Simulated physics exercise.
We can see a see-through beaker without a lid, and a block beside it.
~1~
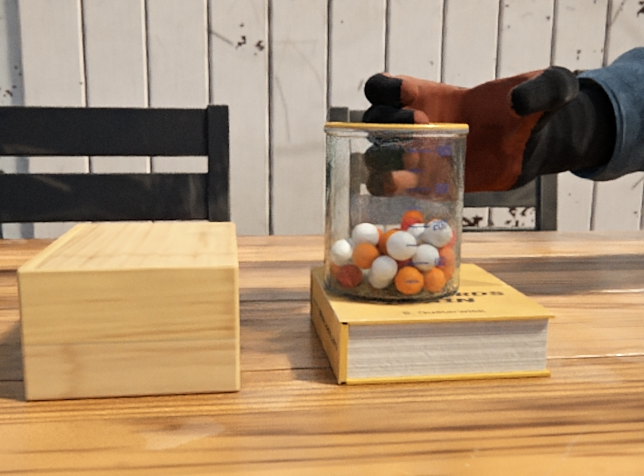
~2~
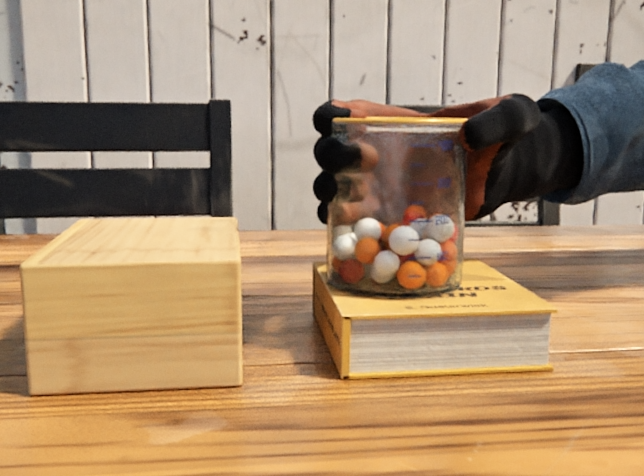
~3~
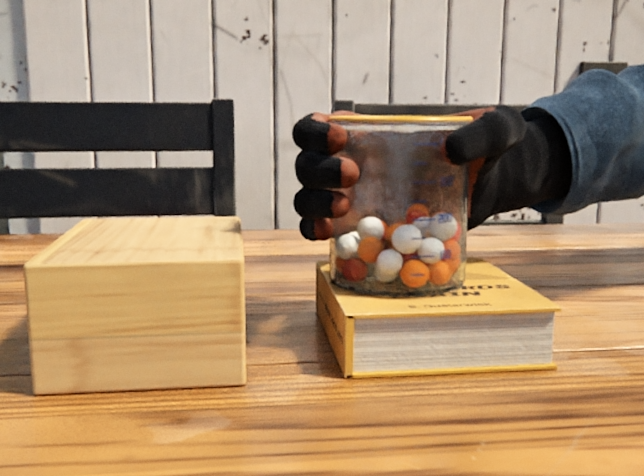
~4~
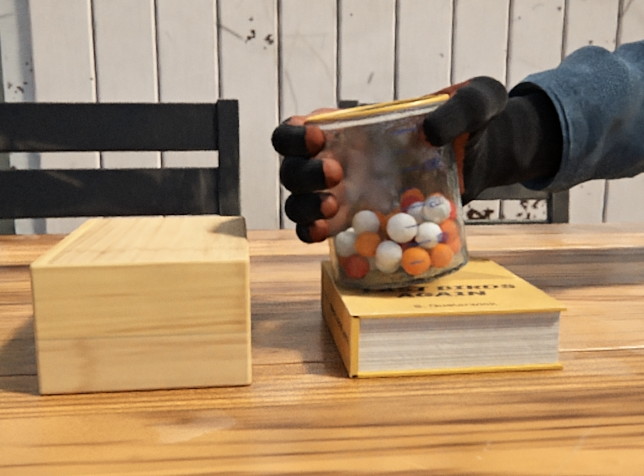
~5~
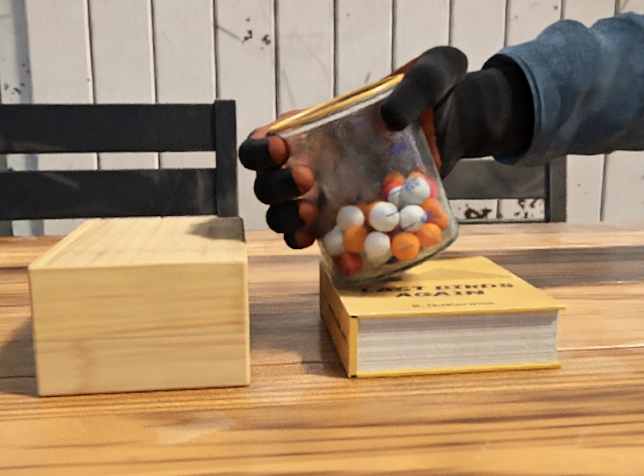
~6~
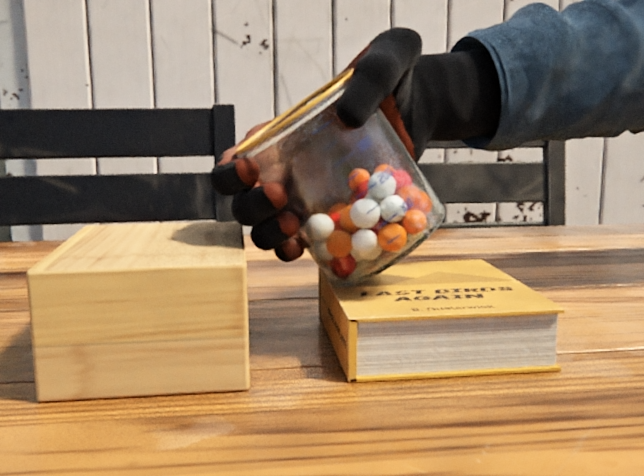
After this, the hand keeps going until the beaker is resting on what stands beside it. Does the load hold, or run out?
With it resting there, I'd say the filling remains held.
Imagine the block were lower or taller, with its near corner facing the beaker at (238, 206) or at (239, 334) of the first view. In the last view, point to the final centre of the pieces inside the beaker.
Around (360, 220) in the first try, (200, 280) in the second.
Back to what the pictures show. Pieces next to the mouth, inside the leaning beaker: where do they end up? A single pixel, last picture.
Roughly at (273, 223) in the last view, I'd say.
Then, 0.27 s after the last picture, the beaker leans 46°; everything is still inside.
Then, 0.55 s after the last picture, the beaker leans 57°; everything is still inside.
Then, 0.88 s after the last picture, the beaker rests on the block at 58°; everything is still inside.
At rest, the beaker rests on the block at 58°; everything is still inside.
